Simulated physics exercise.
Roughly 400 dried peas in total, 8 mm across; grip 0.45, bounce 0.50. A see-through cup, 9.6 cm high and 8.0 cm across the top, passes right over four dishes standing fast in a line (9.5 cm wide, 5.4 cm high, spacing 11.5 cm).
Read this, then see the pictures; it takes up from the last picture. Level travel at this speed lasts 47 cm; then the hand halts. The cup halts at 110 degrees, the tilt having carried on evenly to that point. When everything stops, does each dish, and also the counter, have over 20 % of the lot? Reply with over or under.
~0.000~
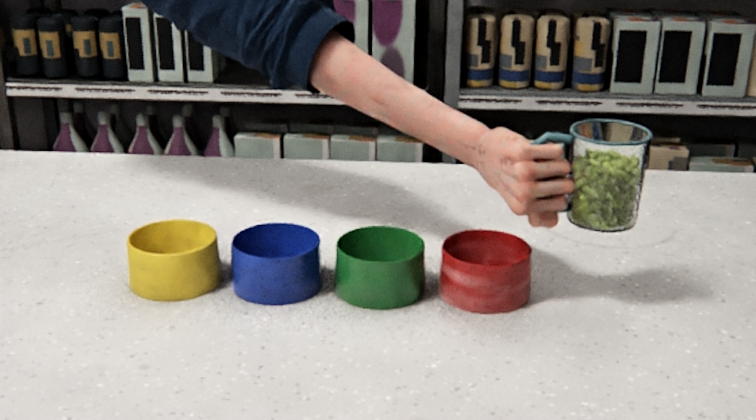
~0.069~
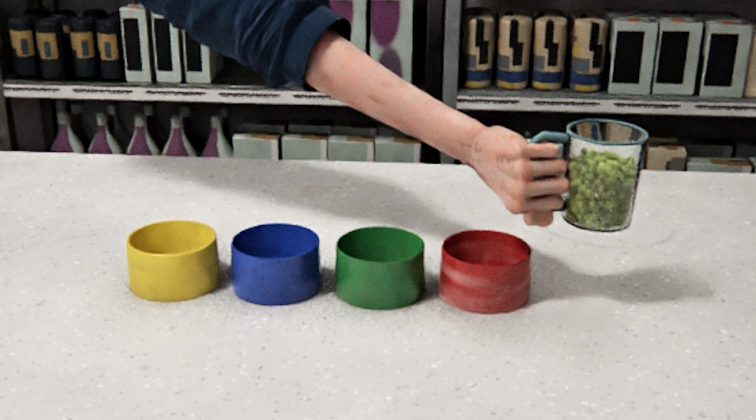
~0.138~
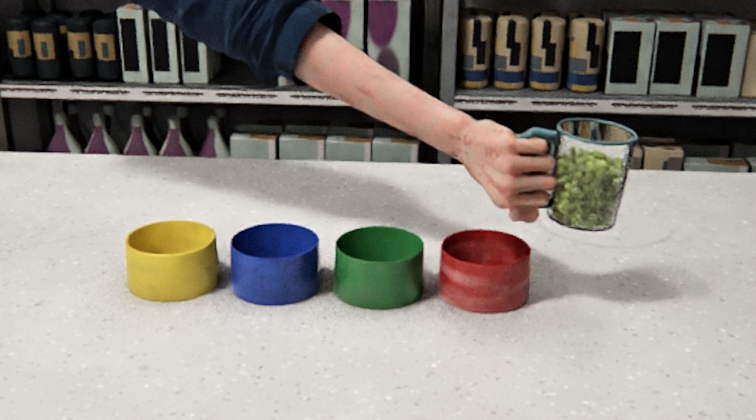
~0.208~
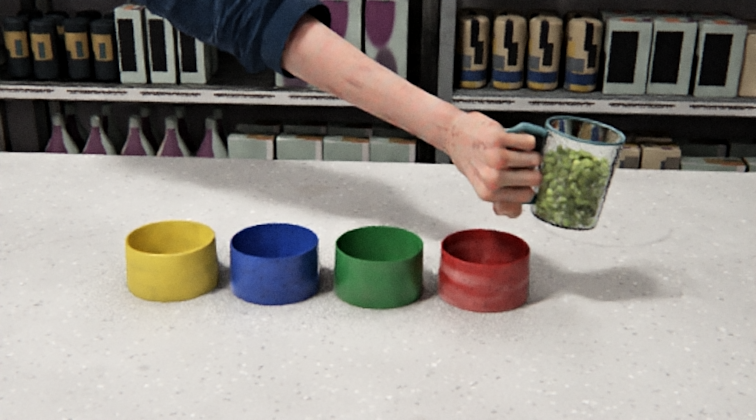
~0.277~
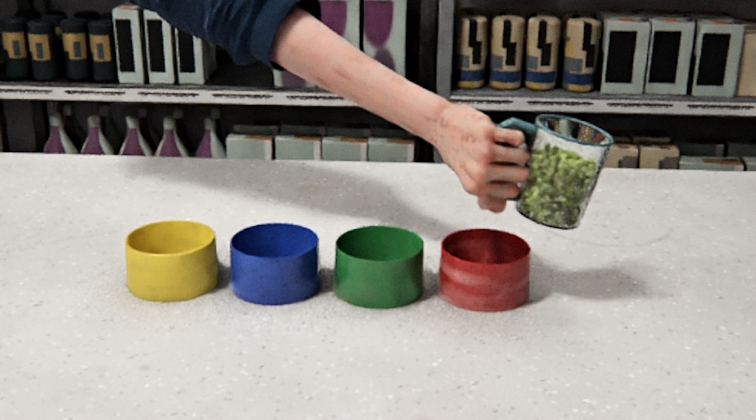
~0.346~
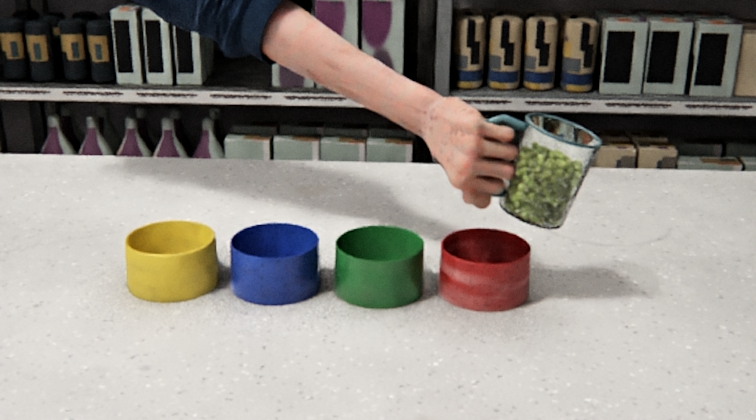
Red dish under, blue dish over, green dish under, yellow dish under, counter over.
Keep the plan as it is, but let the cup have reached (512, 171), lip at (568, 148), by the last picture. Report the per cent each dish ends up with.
You'd end up with red at 0, blue at 40, green at 0 and yellow at 10.
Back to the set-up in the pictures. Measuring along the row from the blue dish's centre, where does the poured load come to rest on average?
Roughly 2 cm away, on the smaller-x side.
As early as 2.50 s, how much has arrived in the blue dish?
So far, roughly 65 per cent.
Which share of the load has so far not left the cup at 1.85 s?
About 90 percent of the load.
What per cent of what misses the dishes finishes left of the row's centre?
About 100 %.
After 1.25 s, tilt 68 degrees; cup holds 100 %.
After 1.85 s, tilt 102 degrees; cup holds 90 %, blue 10 %.
Then, at 2.50 s, tilt 110 degrees; cup holds 10 %, blue 65 %, yellow 5 %.
By 3.3 s all is still; red 0 %, blue 65 %, green 0 %, yellow 0 %, counter 30 %.
